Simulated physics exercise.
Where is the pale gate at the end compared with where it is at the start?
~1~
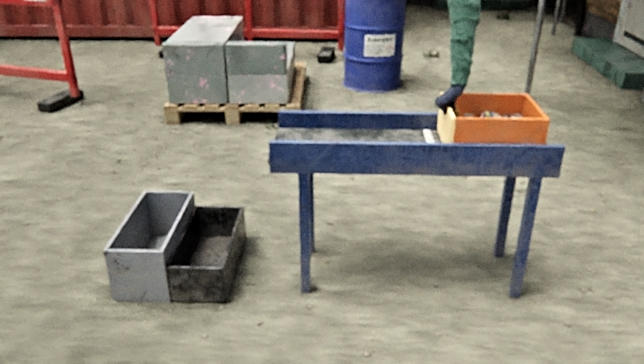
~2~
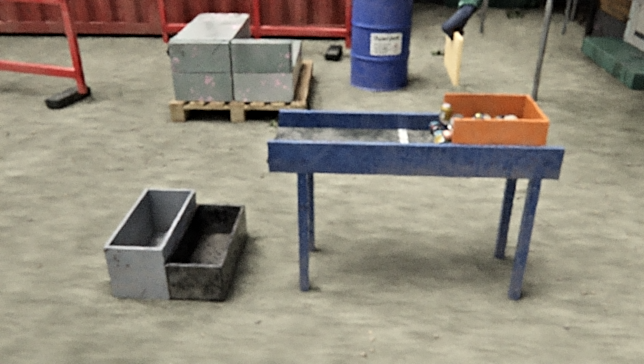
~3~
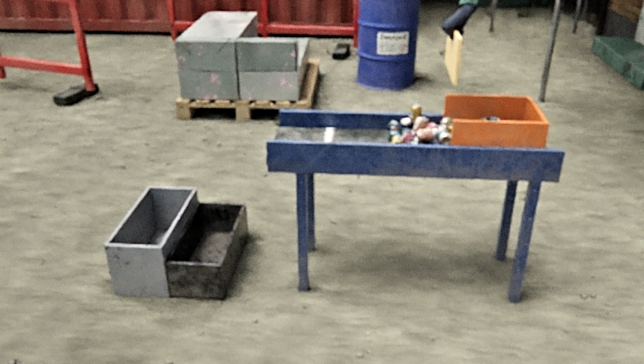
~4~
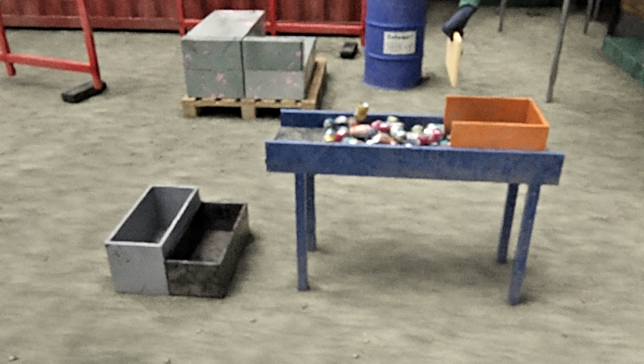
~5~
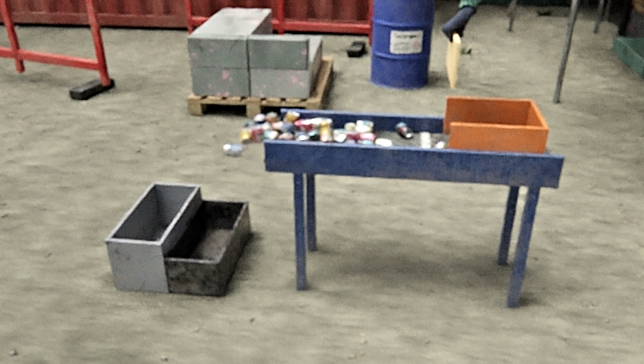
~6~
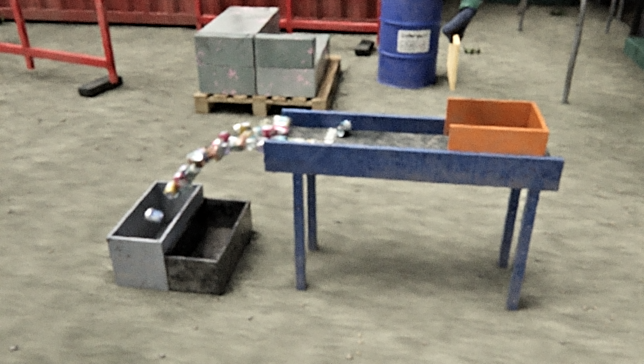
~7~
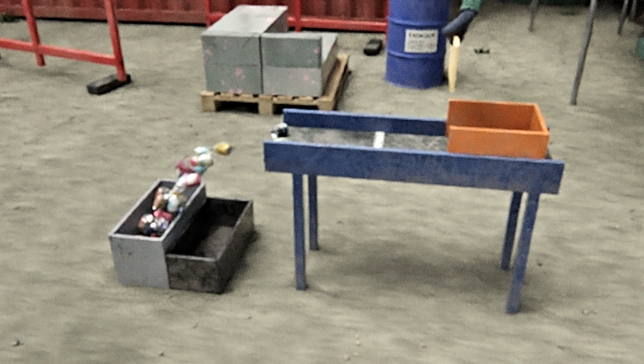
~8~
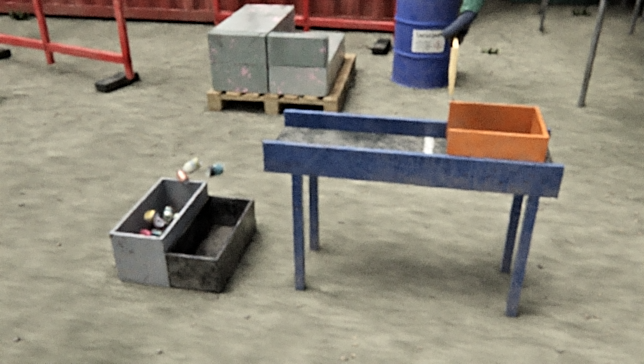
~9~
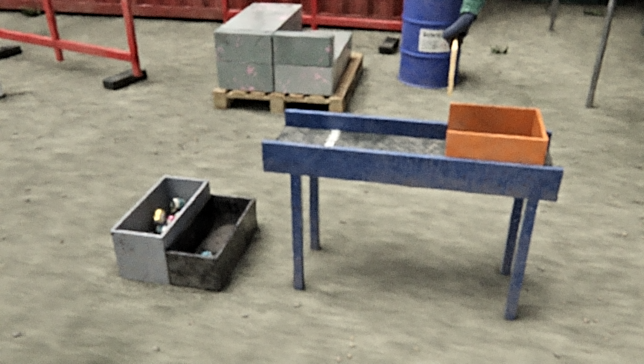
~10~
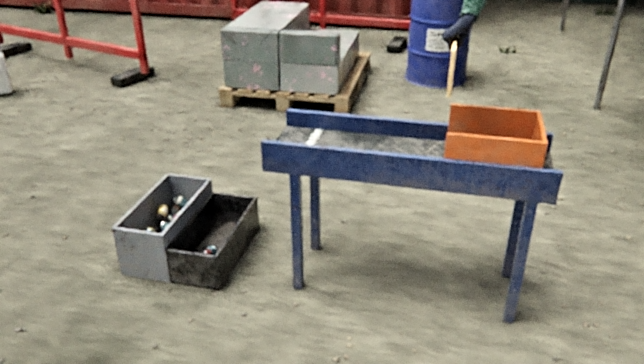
At the start the gate stands down on the belt at the left end of the orange pen. By the end it is held up in the air above the belt by a gloved hand.
In a workshop, a lifted gate lets a belt drop cans mostly into a grey box.
